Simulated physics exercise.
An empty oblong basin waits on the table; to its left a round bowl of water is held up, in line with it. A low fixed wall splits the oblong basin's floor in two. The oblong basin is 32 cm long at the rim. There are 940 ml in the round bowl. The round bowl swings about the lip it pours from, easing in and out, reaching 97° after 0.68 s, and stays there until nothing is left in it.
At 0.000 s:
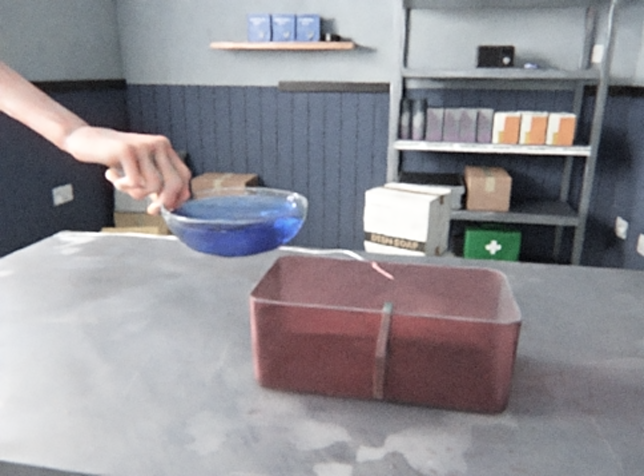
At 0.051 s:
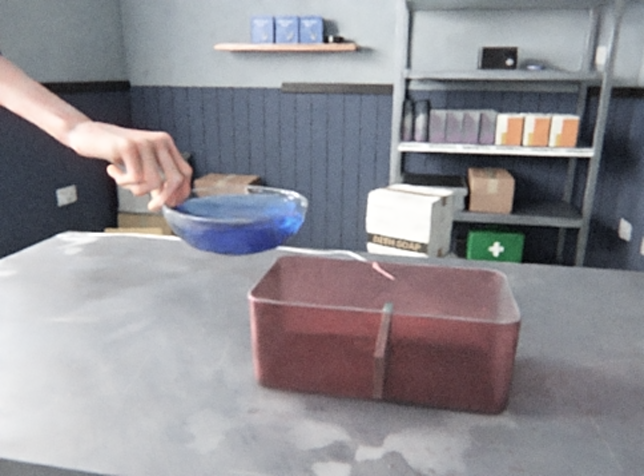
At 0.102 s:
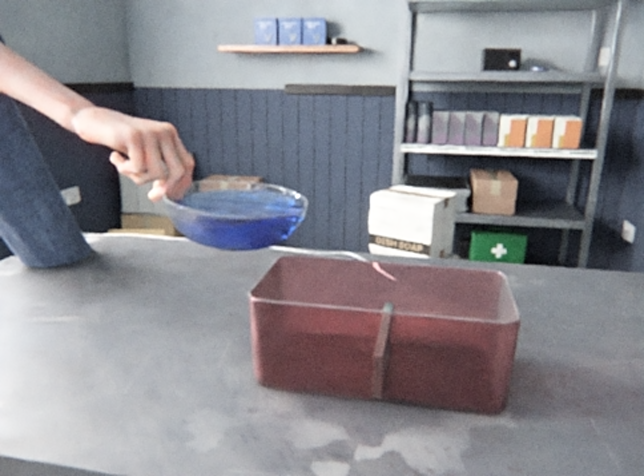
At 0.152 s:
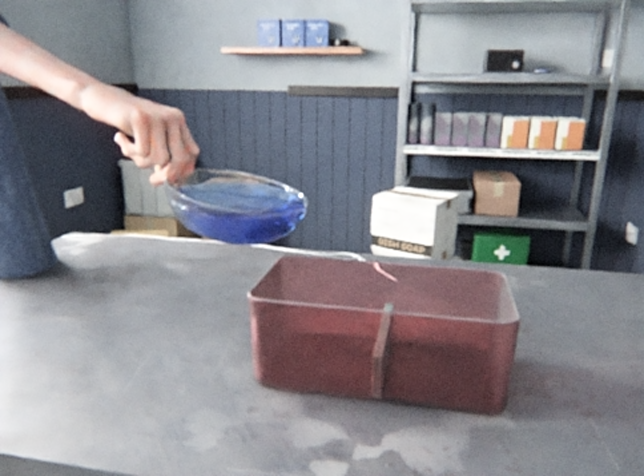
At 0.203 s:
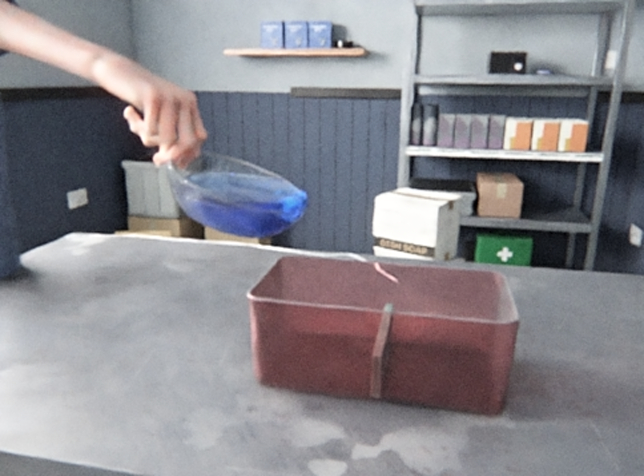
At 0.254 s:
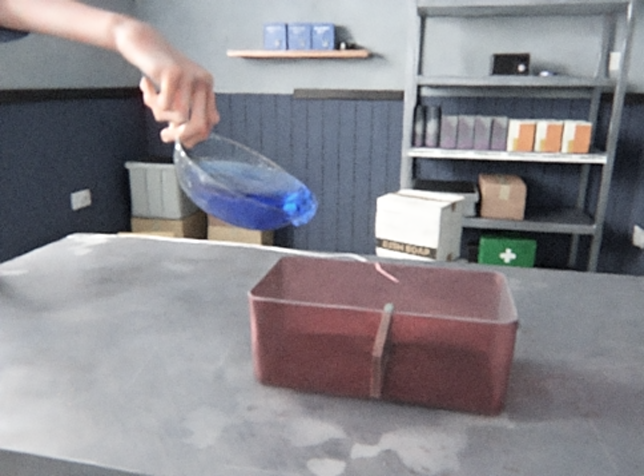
A hand tilts a round bowl of blue liquid rightward beside an empty red oblong basin.
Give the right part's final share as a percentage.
The far part has some 58 per cent.
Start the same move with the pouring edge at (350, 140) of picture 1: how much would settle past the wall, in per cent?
In that case some 70 per cent.
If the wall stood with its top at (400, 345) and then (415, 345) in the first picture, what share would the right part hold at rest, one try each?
First 40, then 25 per cent.
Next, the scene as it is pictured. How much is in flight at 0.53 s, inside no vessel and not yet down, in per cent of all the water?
Near 60 in a hundred.
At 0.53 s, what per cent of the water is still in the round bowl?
About 12 per cent.
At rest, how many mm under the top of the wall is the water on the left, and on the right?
Some 44 mm on the left and 36 mm on the right.
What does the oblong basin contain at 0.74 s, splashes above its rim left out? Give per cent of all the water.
Near 94 in a hundred.
After 0.53 s the tilt is 86° and 13 per cent is still to pour, 18 is left of the wall and 9 right of it.
After 0.74 s the tilt is 97° and 0 per cent is still to pour, 25 is left of the wall and 70 right of it.
After 0.95 s the tilt is 97° and 0 per cent is still to pour, 34 is left of the wall and 57 right of it.
After 1.18 s the tilt is 97° and 0 per cent is still to pour, 38 is left of the wall and 58 right of it.
In the end 38 per cent lies left of the wall, 58 right of it and 3 outside.
